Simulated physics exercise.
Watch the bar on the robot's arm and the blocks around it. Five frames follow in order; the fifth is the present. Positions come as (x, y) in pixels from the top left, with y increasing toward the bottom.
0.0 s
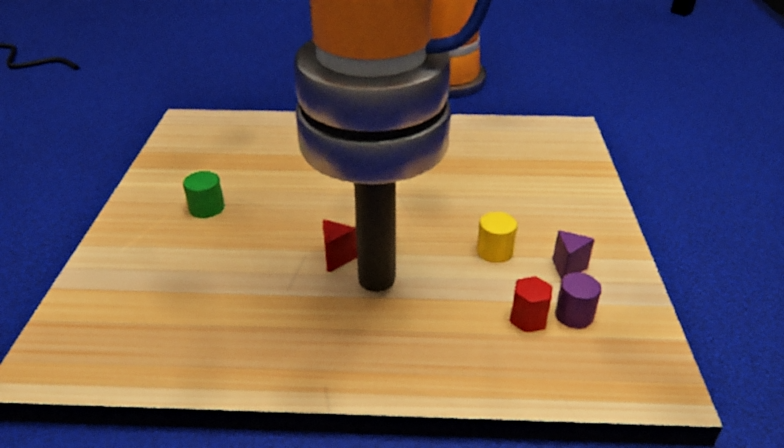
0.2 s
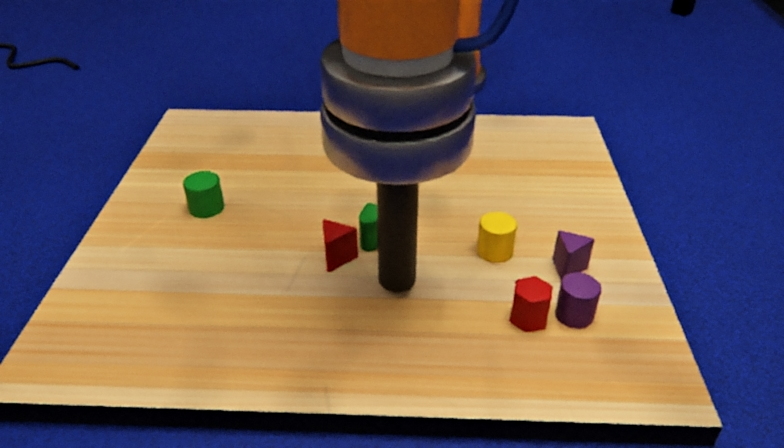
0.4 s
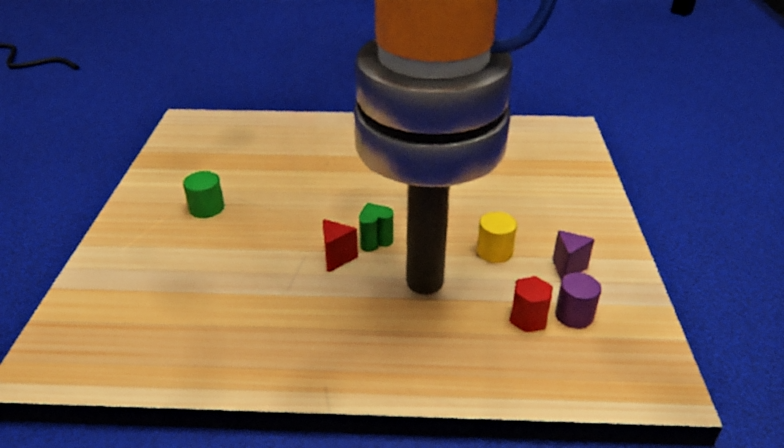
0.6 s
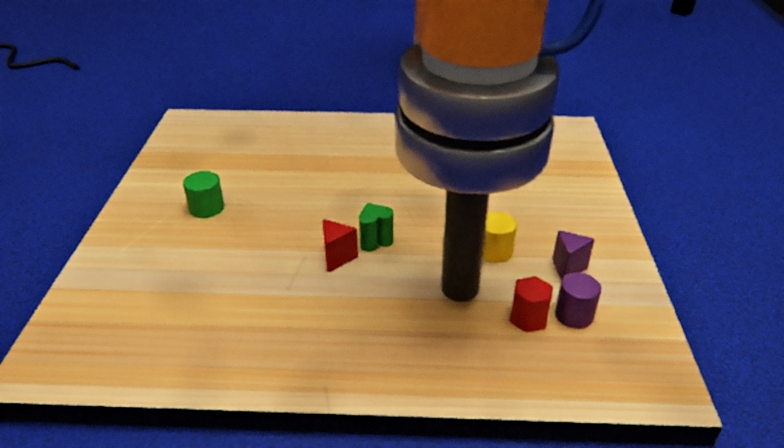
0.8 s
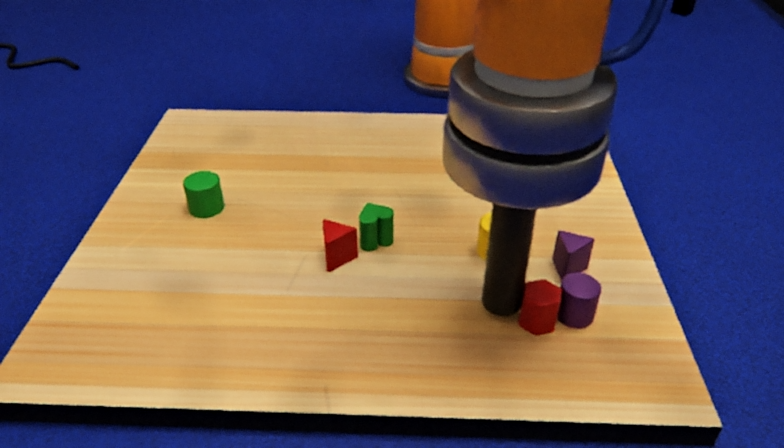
On a wooden board, a robot arm's dark bar moves right past small coloured blocks and nudges the red six-sided block slightly.
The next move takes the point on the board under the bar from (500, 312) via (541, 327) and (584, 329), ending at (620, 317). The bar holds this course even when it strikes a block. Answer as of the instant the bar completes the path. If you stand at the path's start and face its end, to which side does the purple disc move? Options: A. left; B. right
I choose A.
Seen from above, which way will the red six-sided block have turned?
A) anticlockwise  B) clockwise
I'll go with B - clockwise.
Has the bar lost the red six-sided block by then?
I expect so.
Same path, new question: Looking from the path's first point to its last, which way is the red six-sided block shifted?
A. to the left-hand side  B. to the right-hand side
B (to the right-hand side)
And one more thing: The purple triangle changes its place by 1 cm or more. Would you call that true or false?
Answer: False.
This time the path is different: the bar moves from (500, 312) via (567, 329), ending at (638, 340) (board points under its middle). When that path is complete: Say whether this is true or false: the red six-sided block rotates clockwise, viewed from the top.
That is true.
On the path given first. One third of the way, bar (543, 320); red six-sided block (587, 308); purple disc (602, 284).
Two thirds of the way, bar (587, 321); red six-sided block (630, 318), turned 40° clockwise; purple disc (615, 279).
At the end, bar (623, 309); red six-sided block (637, 320), turned 50° clockwise; purple triangle not moved; purple disc (635, 262).
